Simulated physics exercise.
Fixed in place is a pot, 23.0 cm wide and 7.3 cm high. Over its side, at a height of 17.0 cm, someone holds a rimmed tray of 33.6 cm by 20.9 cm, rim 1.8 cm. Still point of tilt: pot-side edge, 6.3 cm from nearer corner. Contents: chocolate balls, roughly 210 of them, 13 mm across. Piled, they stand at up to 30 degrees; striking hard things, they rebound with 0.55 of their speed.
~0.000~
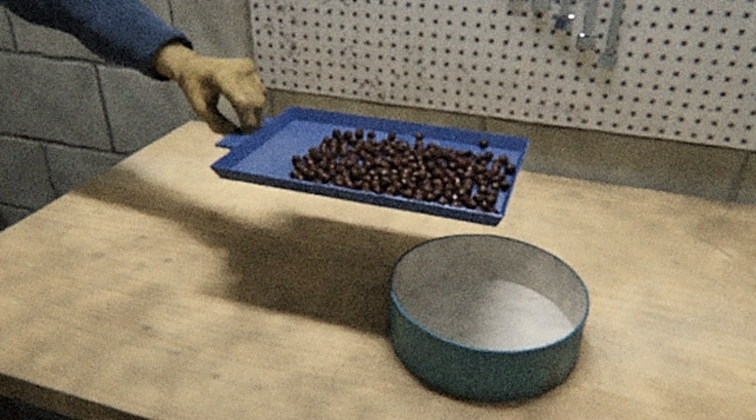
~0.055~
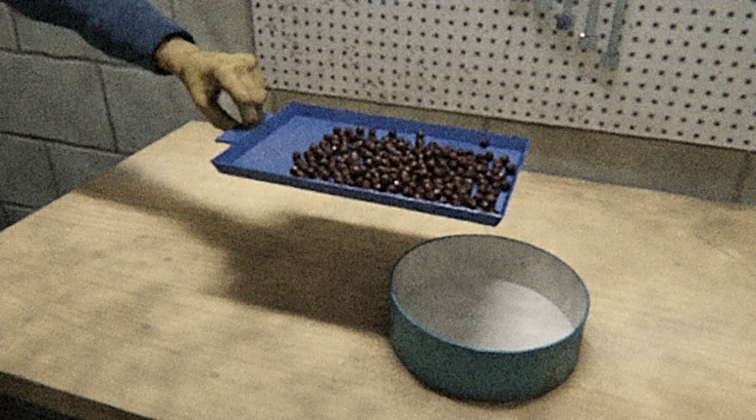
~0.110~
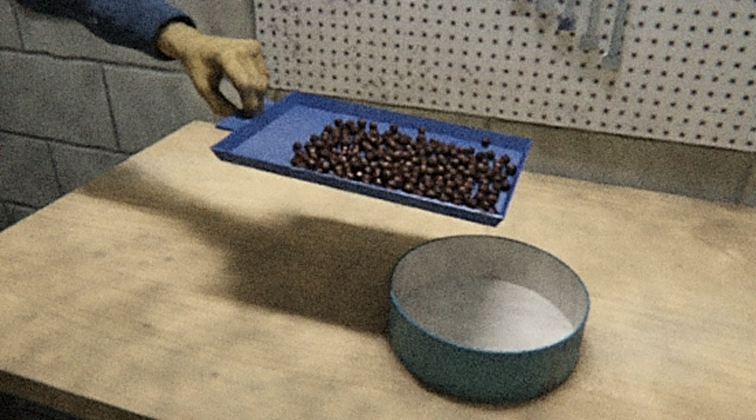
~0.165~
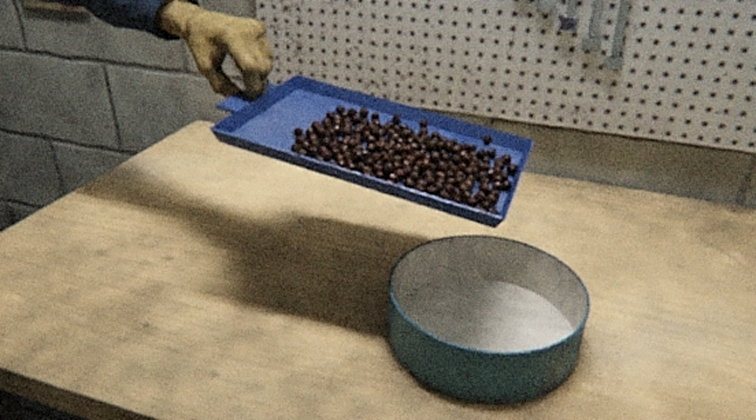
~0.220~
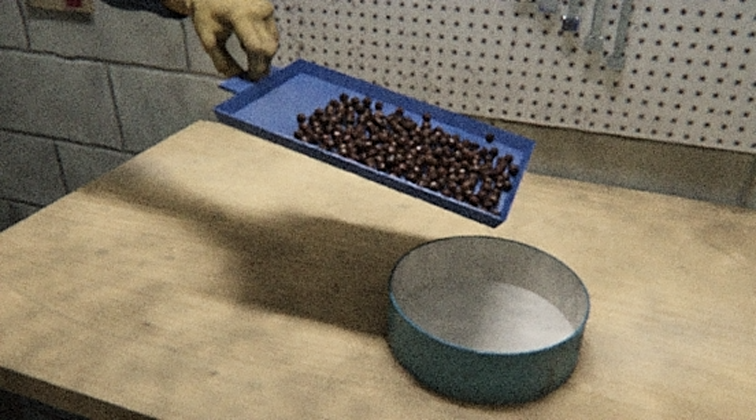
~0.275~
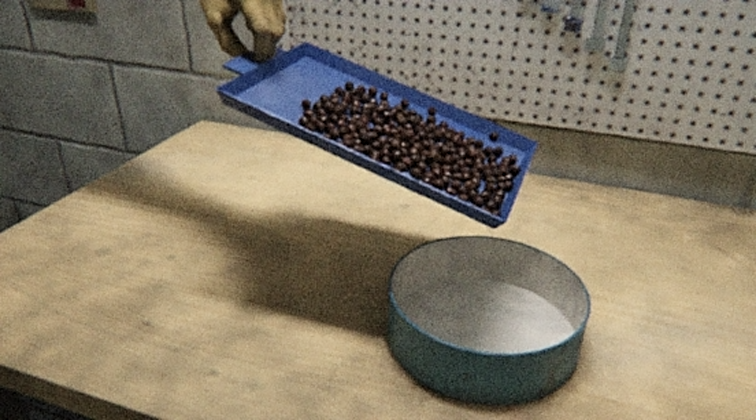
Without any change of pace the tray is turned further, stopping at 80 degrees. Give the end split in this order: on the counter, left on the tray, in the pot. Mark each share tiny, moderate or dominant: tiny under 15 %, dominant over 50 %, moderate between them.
Counter: Moderate, tray: Tiny, pot: Dominant.
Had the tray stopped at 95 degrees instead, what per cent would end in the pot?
In that case, near 65 percent.
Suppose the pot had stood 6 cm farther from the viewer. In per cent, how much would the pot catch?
I'd say some 80 per cent would end up there.
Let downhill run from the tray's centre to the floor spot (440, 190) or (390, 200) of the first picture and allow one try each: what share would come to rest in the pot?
Near 95 and 75 per cent, in that order.
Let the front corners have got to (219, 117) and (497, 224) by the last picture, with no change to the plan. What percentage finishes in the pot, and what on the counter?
Per cent by place - pot 100, counter 0.
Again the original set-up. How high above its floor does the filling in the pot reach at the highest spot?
Around 2.5 cm above the floor.
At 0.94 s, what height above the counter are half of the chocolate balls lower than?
Median height: Approx. 18 cm.
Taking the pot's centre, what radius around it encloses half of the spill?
About 22 cm from the centre.
After 0.68 s, tilt 47 degrees; the tray holds 100 %, the pot 0 %.
After 0.94 s, tilt 67 degrees; the tray holds 60 %, the pot 15 %.
After 1.32 s, tilt 80 degrees; the tray holds 5 %, the pot 55 %.
By 2.3 s all is still; counter 35 %, tray 0 %, pot 65 %.
